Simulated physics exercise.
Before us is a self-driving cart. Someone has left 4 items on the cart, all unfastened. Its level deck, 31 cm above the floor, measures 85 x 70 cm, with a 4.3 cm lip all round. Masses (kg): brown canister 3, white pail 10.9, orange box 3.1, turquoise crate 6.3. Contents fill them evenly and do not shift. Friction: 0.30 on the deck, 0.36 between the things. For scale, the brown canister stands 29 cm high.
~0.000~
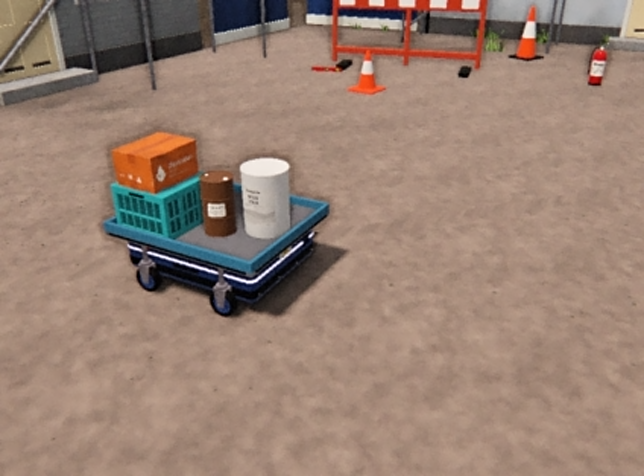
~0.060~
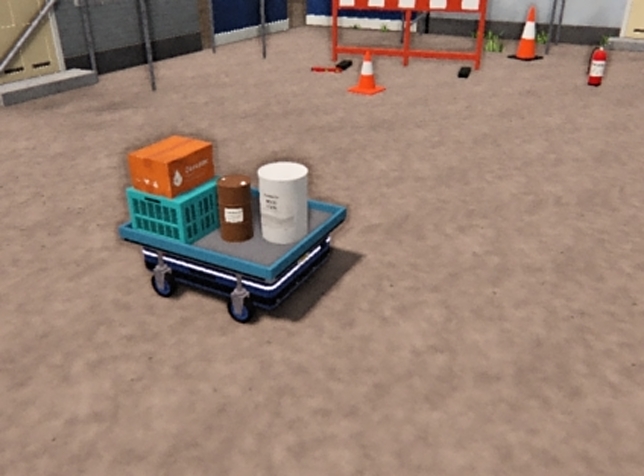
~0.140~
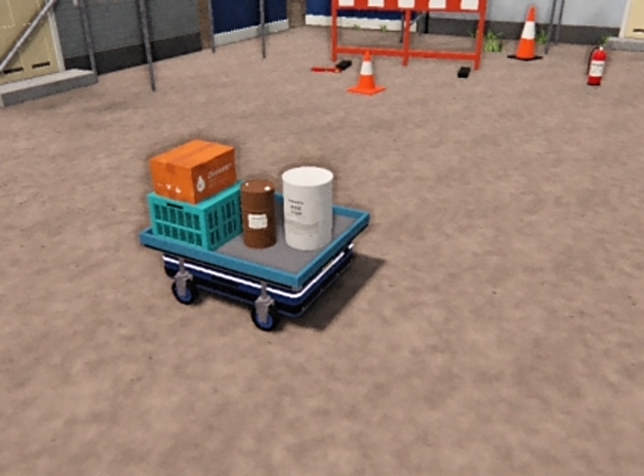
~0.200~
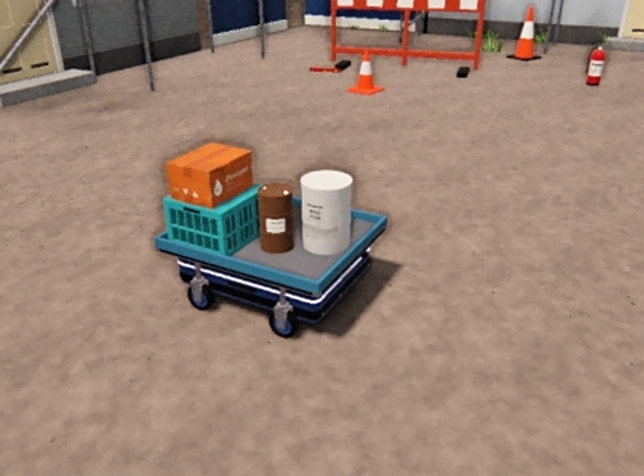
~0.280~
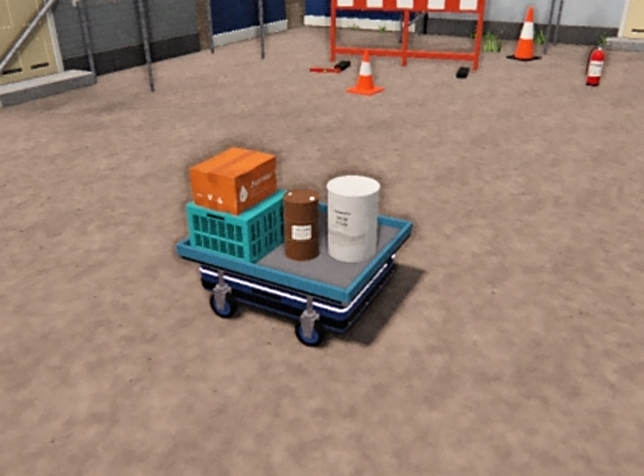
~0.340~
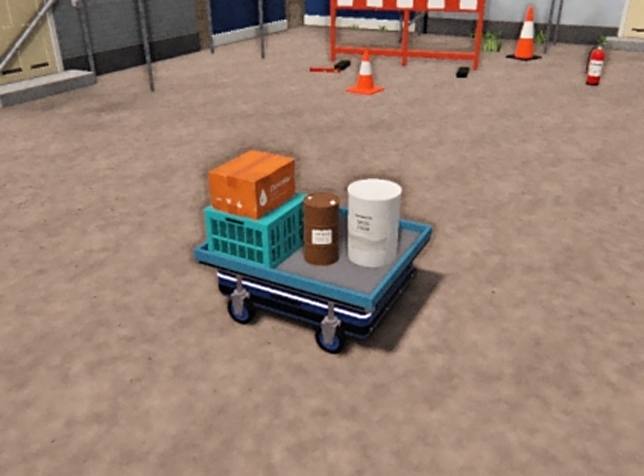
In a dirt yard, a blue cart carrying an orange box, turquoise crate, brown canister and white pail rolls rightward, drawing slightly nearer.
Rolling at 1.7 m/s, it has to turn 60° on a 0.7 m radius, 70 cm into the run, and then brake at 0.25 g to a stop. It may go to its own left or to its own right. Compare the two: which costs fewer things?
Fewer things are lost with the right turn.
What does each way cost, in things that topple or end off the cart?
Left: 3; right: 1.
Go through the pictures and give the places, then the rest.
In the first frame, cart 0 cm along; brown canister (219, 204); white pail (266, 198).
In the second frame, cart 10 cm along; orange box (173, 166); turquoise crate (181, 205).
In the third frame, cart 24 cm along; orange box (195, 171); turquoise crate (203, 211).
In the fourth frame, cart 34 cm along; orange box (211, 175); turquoise crate (219, 215).
In the fifth frame, cart 48 cm along; orange box (235, 180); turquoise crate (242, 221).
In the sixth frame, cart 58 cm along; brown canister (322, 229); white pail (373, 223).
Turning left. At 0.74 s, cart 126 cm along, turned 34°; white pail slid 26 cm near (535, 241); brown canister slid 16 cm near (490, 250); orange box slid 5 cm.
After 1.24 s, cart 205 cm along, turned 60°; orange box now off the cart; white pail leaning 50°; brown canister leaning 42°.
After 1.74 s, cart 232 cm along, turned 60°, stopped; brown canister and white pail now off the cart; turquoise crate slid 3 cm.
At rest (2.3 s), off the cart, brown canister, white pail and orange box; the last one in place, give or take 10 cm.
Turning right instead, white pail tipped over or off the cart, 1 of 4 in all.
